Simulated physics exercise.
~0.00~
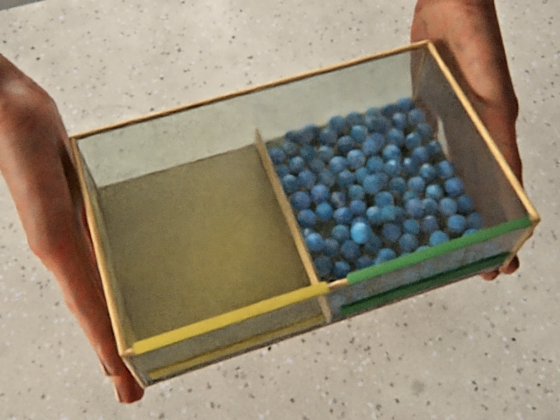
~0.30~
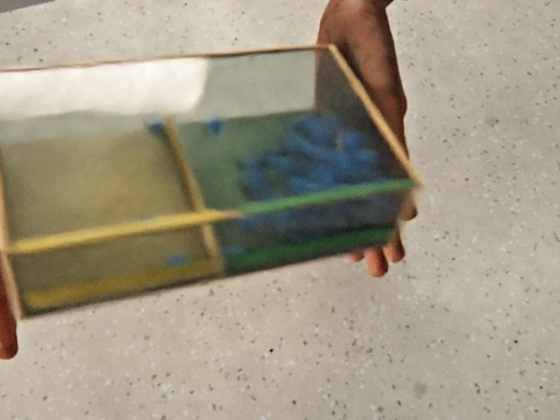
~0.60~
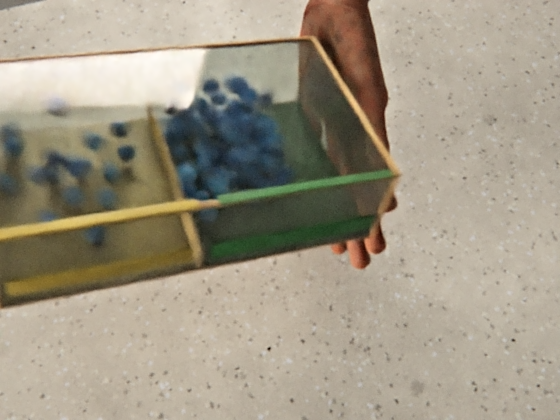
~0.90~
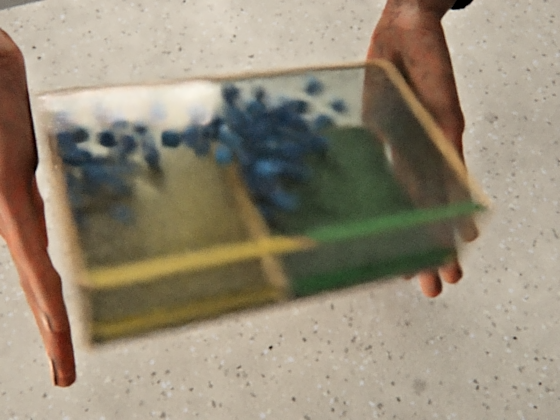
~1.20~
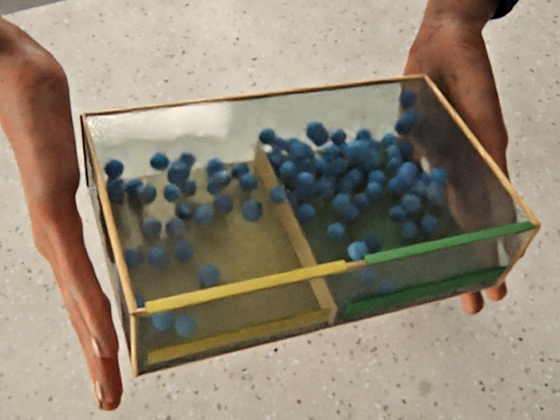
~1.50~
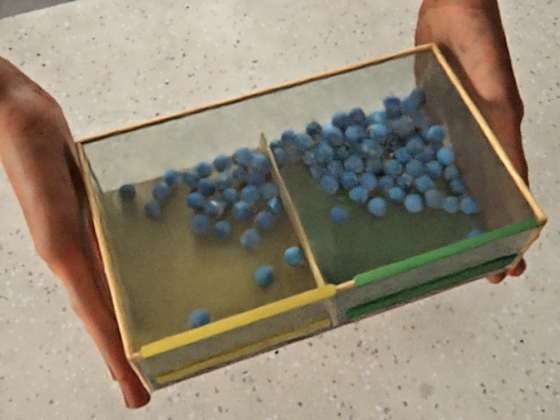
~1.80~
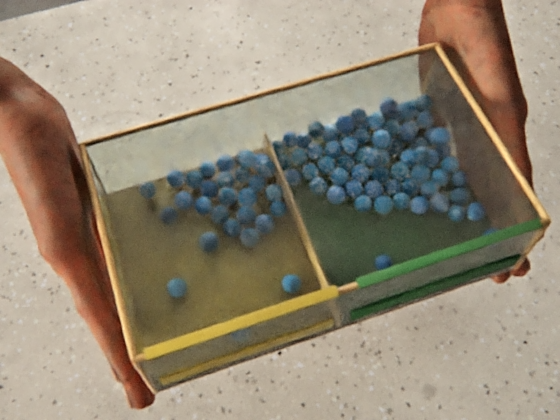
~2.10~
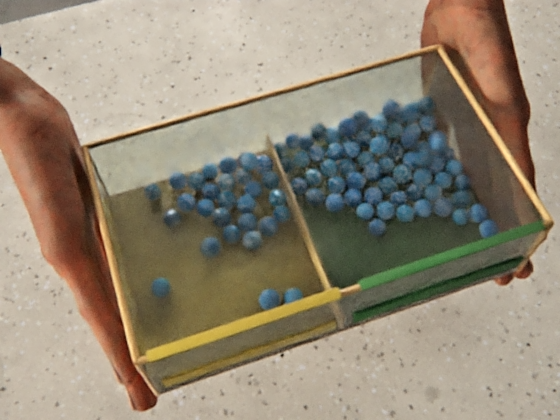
At first, two hands hold a shallow clear-lidded box over a speckled surface, with all the small blue balls gathered in the green-edged right half and the yellow-edged left half empty. The hands swing the box to the left and tilt it, and the balls begin to blur and scatter. Some cross the low partition into the left half as the box swings back to the right, still tilted. The balls spread through both halves, then the box comes level again and steadies. Finally, most balls rest on the green side, while a smaller group stays on the yellow side.
